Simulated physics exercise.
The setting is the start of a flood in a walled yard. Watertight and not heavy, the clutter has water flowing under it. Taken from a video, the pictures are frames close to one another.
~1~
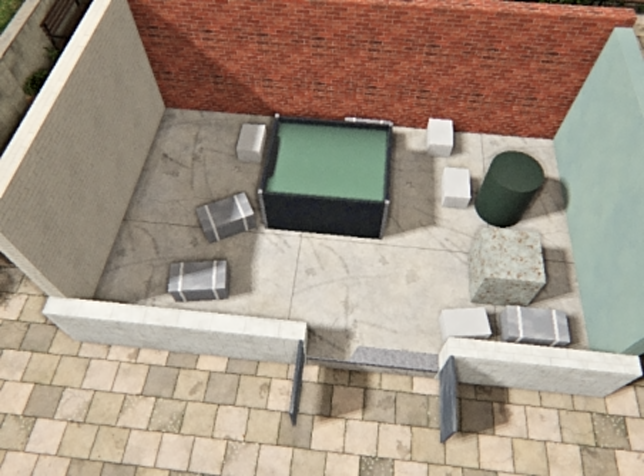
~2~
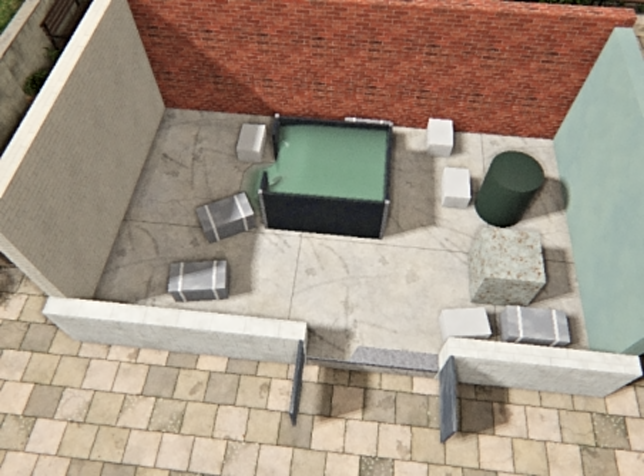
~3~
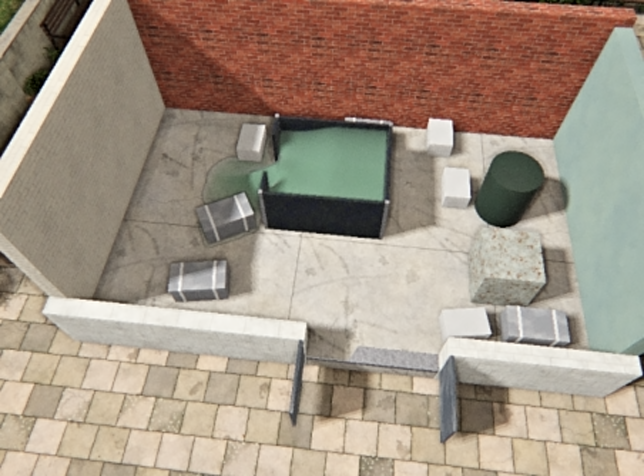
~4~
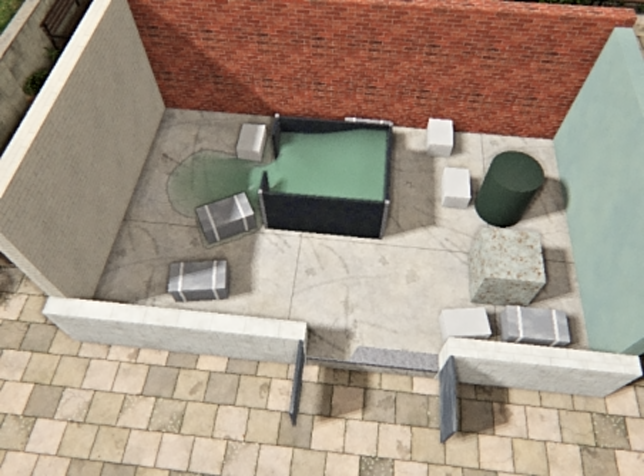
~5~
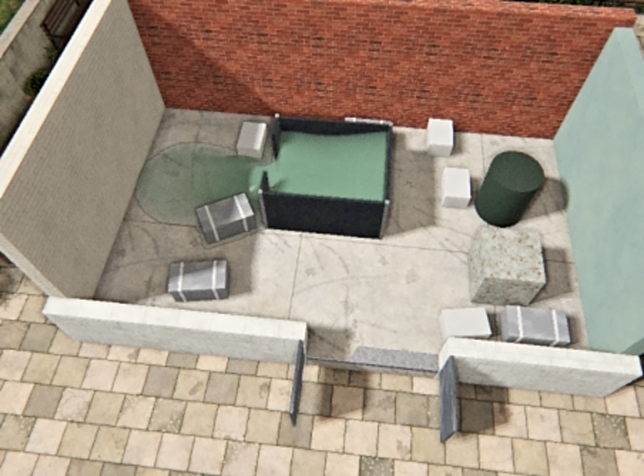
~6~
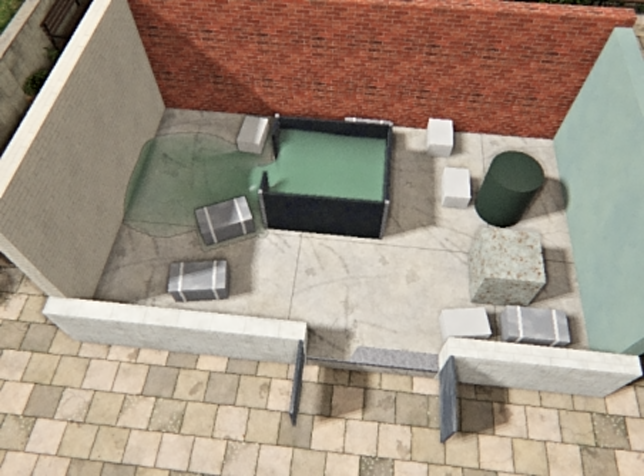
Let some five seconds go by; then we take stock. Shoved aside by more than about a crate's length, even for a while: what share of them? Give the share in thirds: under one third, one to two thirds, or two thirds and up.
That share lands between a third and two thirds.
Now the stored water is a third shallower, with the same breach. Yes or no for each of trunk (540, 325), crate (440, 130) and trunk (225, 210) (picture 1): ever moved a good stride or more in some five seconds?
Fell short, fell short, fell short.
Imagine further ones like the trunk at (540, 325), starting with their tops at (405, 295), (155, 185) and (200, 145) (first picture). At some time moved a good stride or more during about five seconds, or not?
One by one: Hardly budges; knocked well away; knocked well away.
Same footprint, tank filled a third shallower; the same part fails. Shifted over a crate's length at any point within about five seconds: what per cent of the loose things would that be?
I reckon 10 per cent of the loose things.
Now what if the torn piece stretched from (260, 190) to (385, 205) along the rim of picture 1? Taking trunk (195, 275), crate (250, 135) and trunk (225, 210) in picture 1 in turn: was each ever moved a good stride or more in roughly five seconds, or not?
Travels that far, falls short, falls short.
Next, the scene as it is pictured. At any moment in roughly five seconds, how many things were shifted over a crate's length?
So that is 4.
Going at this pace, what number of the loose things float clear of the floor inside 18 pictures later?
1.
A moment on, 1 of 8 are well off their spots; 0 afloat.
Next, 0 of 8 are well off their spots; 0 afloat.
Later, 1 of 8 are well off their spots; 1 afloat.
In the end, 4 of 8 are well off their spots, and 4 have been at some point; 1 afloat.
